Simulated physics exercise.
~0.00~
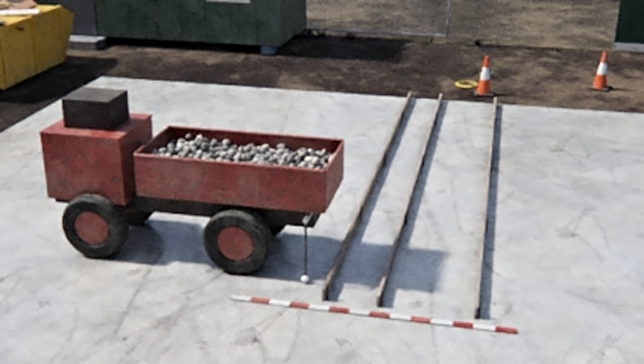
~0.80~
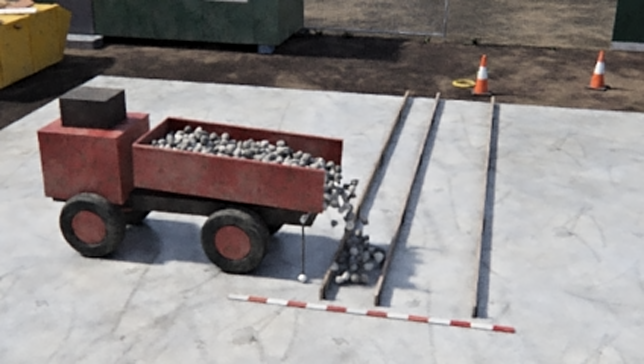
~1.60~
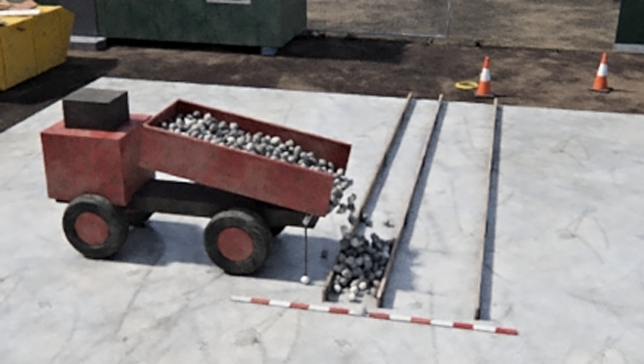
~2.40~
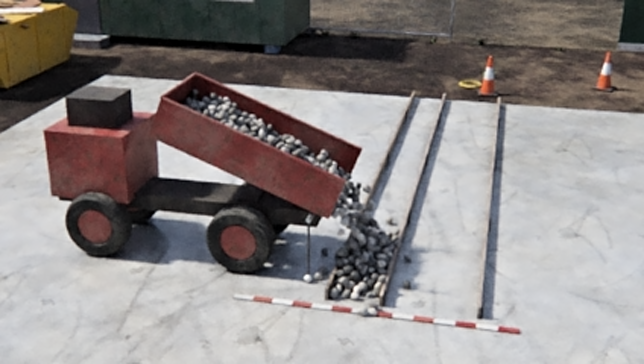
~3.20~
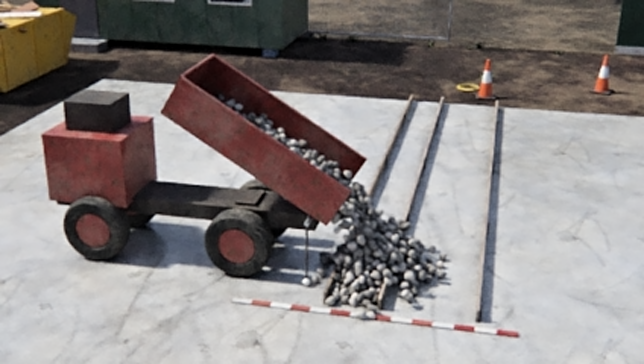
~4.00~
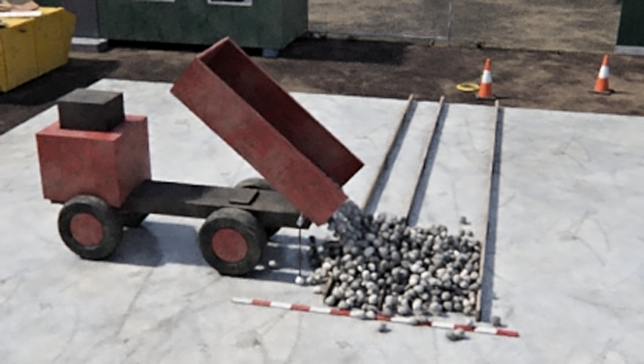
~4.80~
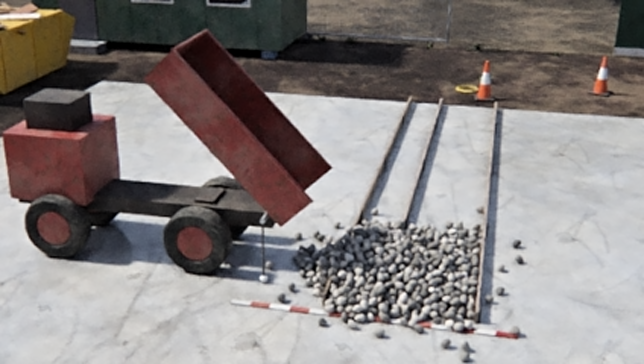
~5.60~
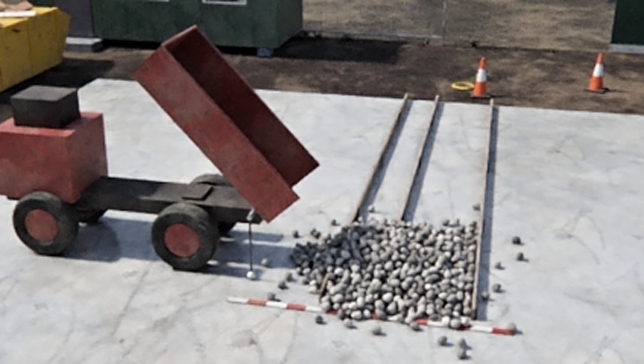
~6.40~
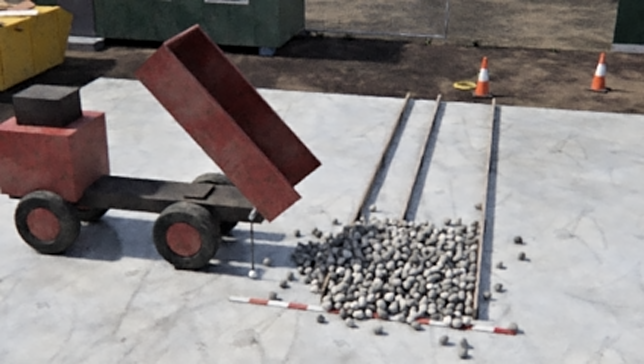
Red tipping trailer raising its bed, pouring grey stones across two board-edged bays, then drawing left and stopping with bed raised, empty.
